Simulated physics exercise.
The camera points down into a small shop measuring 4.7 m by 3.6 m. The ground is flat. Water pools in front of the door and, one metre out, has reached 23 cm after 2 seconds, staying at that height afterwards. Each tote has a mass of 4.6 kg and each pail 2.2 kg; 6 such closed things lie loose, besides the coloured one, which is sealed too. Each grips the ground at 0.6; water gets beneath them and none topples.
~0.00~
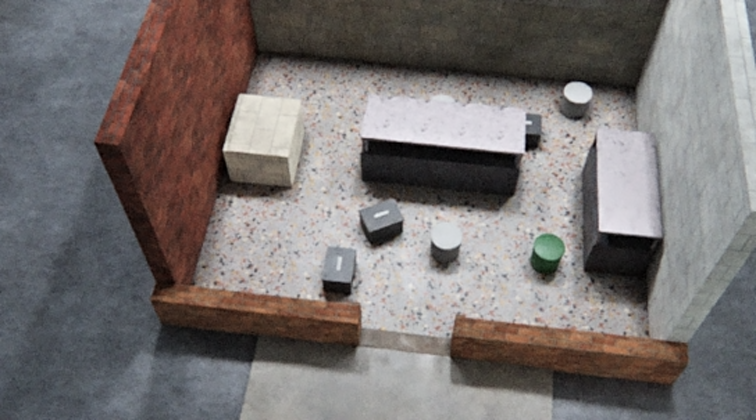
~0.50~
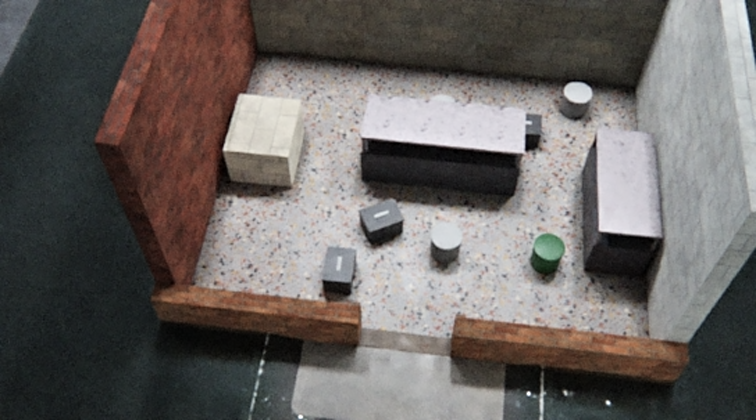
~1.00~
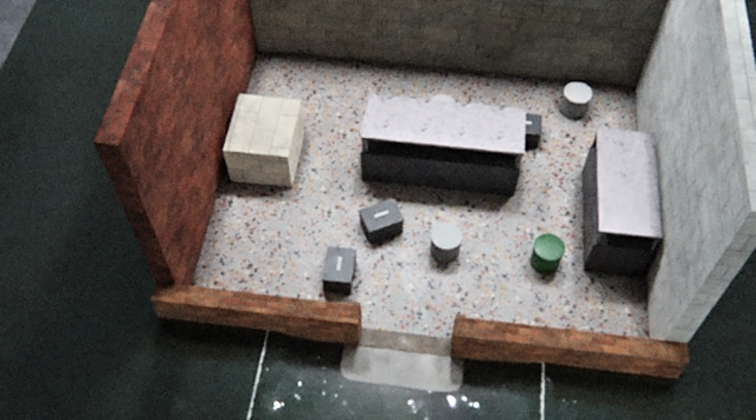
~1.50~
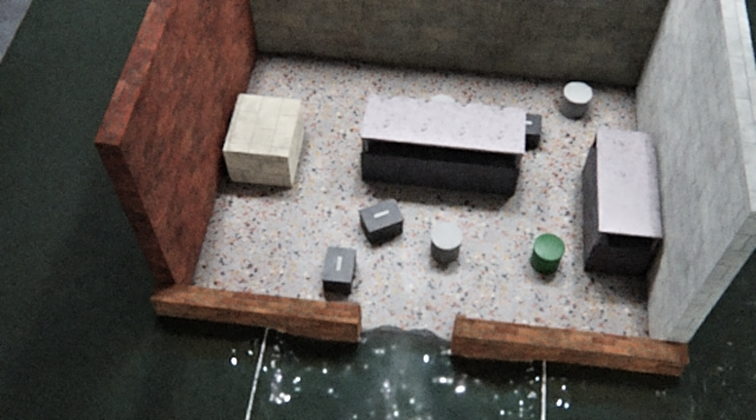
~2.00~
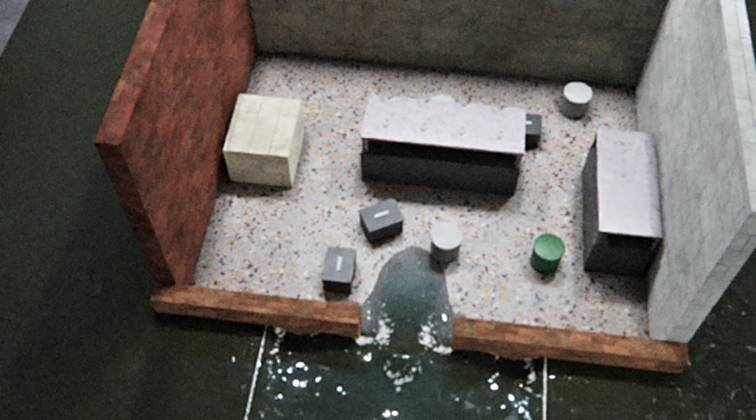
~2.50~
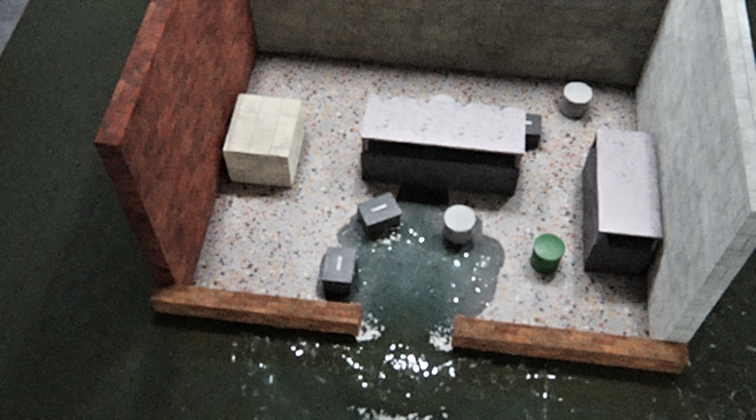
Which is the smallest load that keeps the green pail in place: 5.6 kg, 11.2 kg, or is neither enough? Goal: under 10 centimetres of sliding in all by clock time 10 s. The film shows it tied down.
Only 11.2 kg works.
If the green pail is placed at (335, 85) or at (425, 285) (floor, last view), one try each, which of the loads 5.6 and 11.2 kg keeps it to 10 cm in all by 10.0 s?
Log: Try 1 the heavier pick is required; try 2 neither pick works.
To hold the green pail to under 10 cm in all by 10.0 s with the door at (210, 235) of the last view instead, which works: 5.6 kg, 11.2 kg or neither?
In that setup neither mass works.
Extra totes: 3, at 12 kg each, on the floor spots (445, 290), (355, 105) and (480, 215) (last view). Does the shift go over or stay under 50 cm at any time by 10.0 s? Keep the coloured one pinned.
In that order: More, short of it, over.
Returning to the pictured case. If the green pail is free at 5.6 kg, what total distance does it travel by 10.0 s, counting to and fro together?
Around 60 cm in total.
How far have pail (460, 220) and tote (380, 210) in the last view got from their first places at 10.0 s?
They've ended up 140 cm and 150 cm away, in that order.
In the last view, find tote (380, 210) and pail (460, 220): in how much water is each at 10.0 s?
First roughly 7 cm, second roughly 10 cm.
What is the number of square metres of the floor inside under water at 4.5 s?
Roughly 9.0 m2 of it is wet.
After 3.5 s the green pail would be 0 cm from its start with 5.6 kg and 0 cm from its start with 11.2 kg; 2 cm of water round it then.
After 4.5 s the green pail would be 0 cm from its start with 5.6 kg and 0 cm from its start with 11.2 kg; 4 cm of water round it then.
After 7.0 s the green pail would be 44 cm from its start with 5.6 kg and 0 cm from its start with 11.2 kg; 7 cm of water round it then.
After 10.0 s the green pail would be 56 cm from its start with 5.6 kg and 0 cm from its start with 11.2 kg; 7 cm of water round it then.
